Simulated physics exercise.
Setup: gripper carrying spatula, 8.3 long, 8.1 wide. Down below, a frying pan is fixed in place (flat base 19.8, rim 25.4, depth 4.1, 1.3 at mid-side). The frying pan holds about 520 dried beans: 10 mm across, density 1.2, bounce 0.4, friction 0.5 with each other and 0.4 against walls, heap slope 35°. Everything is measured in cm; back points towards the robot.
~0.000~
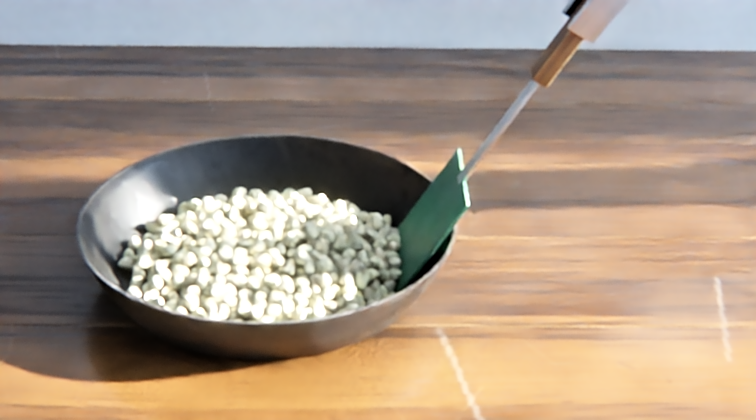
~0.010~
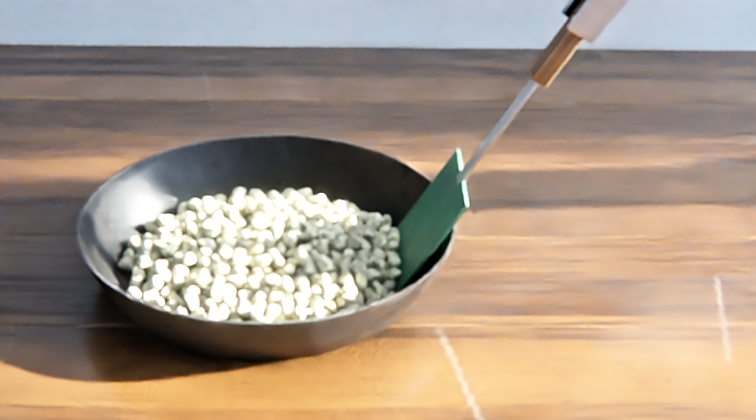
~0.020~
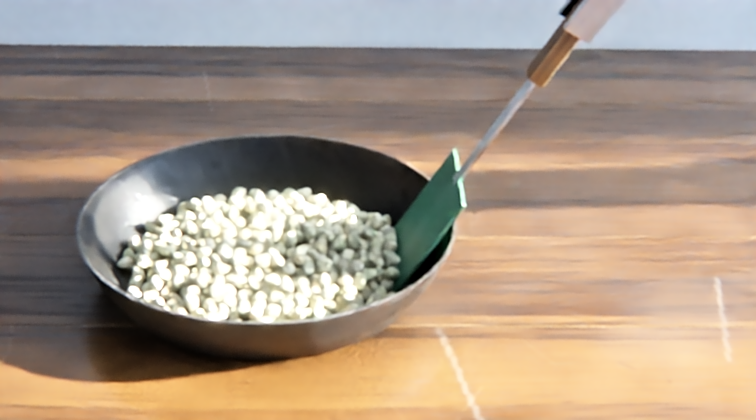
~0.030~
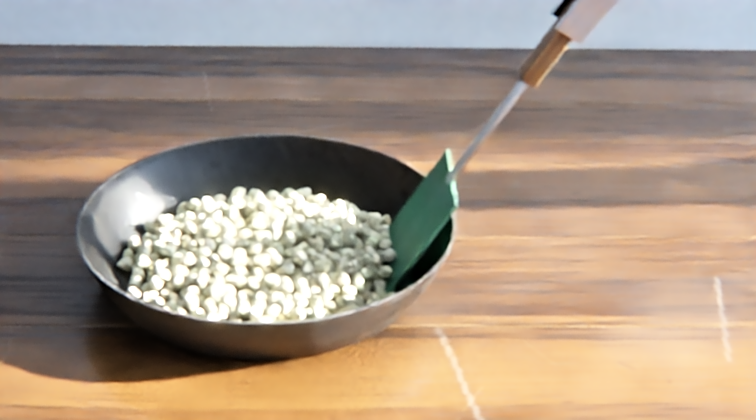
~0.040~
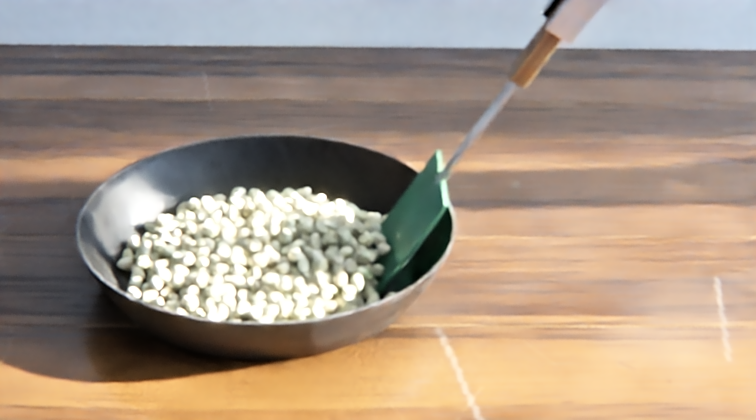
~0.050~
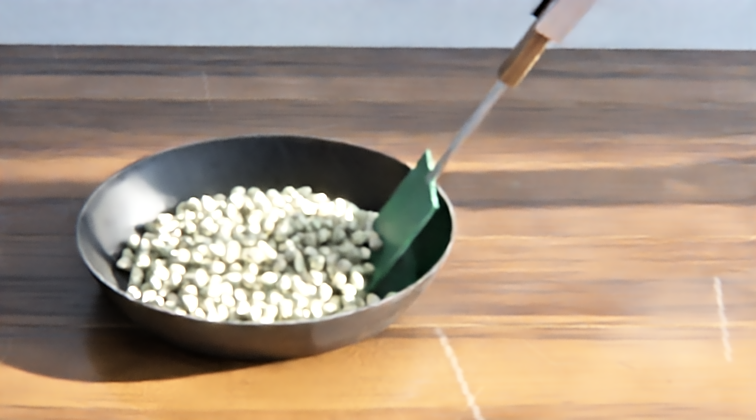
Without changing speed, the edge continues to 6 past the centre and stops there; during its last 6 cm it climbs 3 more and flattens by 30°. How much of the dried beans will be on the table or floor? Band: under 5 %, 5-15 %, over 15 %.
Under 5 %.
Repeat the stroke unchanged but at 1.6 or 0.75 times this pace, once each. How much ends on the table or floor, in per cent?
Roughly 5 % and roughly 0 %.
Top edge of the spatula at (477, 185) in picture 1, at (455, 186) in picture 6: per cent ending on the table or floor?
Off the vessel, on the table or floor: Some 0 percent.
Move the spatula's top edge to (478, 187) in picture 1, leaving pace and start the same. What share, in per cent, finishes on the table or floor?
0 percent or thereabouts.
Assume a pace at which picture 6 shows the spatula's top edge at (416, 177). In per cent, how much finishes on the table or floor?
Expect about 5 per cent there.
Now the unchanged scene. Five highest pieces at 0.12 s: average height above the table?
Somewhere near 4 cm, I'd say.
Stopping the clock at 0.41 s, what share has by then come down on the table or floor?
Fraction noted: Close to 0 per cent.
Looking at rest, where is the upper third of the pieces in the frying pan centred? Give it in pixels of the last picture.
Pixel position: Approx. (143, 241).
By 0.12 s, sloping 58°, highest piece 4 above the table; 525 in the frying pan.
By 0.18 s, sloping 46°, highest piece 4 above the table; 525 in the frying pan.
By 0.41 s, sloping 28°, highest piece 4 above the table; 525 in the frying pan.
By 1.46 s, sloping 28°, highest piece 4 above the table; 525 in the frying pan.
Final count, 525 in the frying pan. That is 0 % on the table or floor.
